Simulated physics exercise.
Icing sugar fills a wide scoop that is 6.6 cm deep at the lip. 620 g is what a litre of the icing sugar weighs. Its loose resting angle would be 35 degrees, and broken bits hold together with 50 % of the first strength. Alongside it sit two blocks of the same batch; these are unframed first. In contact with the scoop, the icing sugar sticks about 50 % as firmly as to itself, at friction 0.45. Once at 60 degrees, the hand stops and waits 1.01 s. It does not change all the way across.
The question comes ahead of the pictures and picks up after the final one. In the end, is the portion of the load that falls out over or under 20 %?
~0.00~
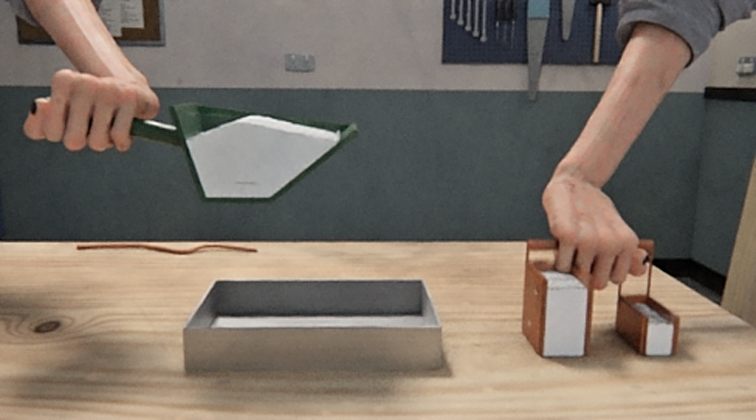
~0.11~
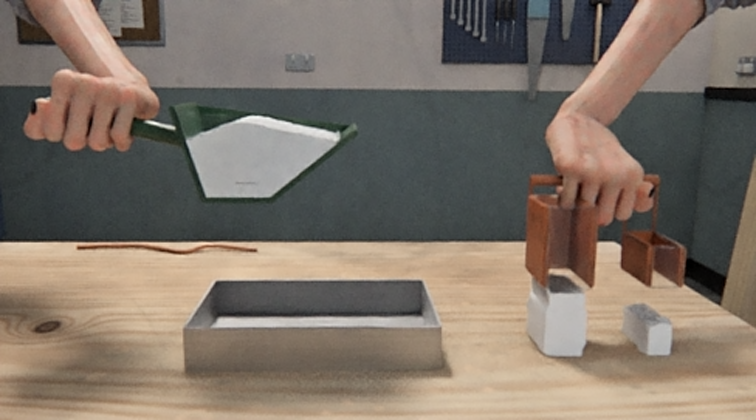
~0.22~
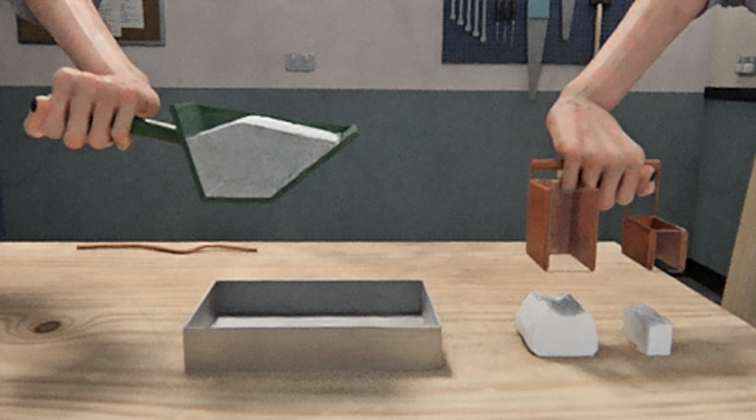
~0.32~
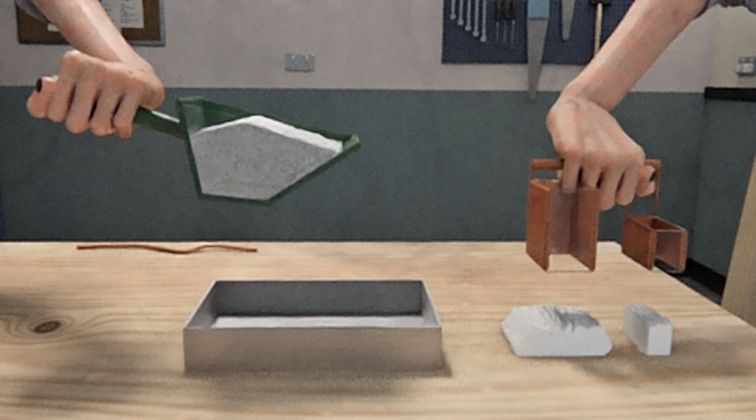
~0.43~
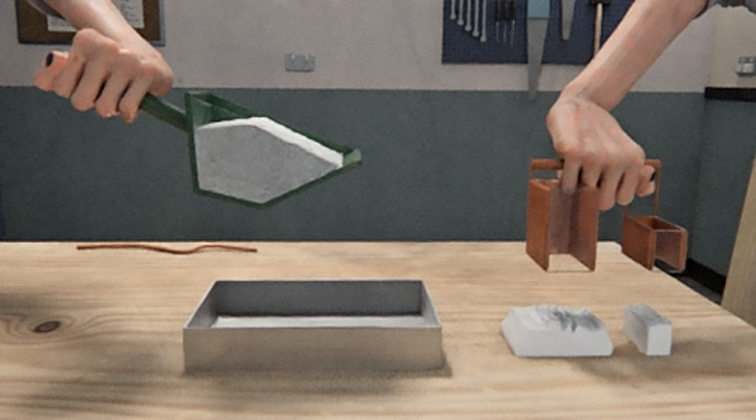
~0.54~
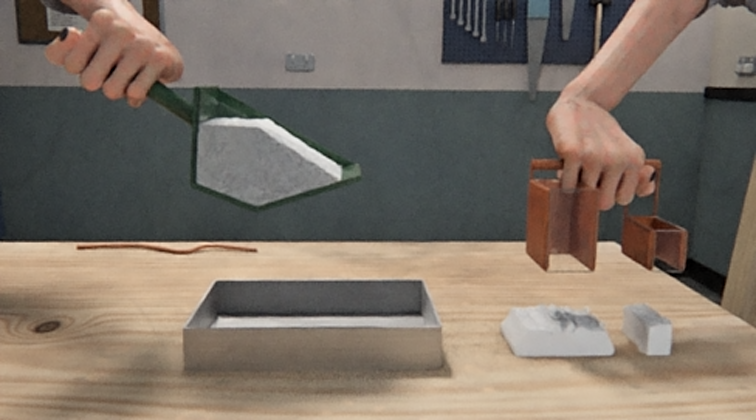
Prediction - in excess of 20 percent.
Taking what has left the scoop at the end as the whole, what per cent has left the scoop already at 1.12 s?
That figure sits at some 0 percent.
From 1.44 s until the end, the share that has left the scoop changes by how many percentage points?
I'd put it at close to 14 percent.
After 0.81 s, the scoop is at 41 degrees and 0 % has left it.
After 1.12 s, the scoop is at 60 degrees and 0 % has left it.
After 1.44 s, the scoop is at 60 degrees and 28 % has left it.
After 1.76 s, the scoop is at 60 degrees and 42 % has left it.
After 2.03 s, at the end, the scoop is at 60 degrees and 42 % has left it.
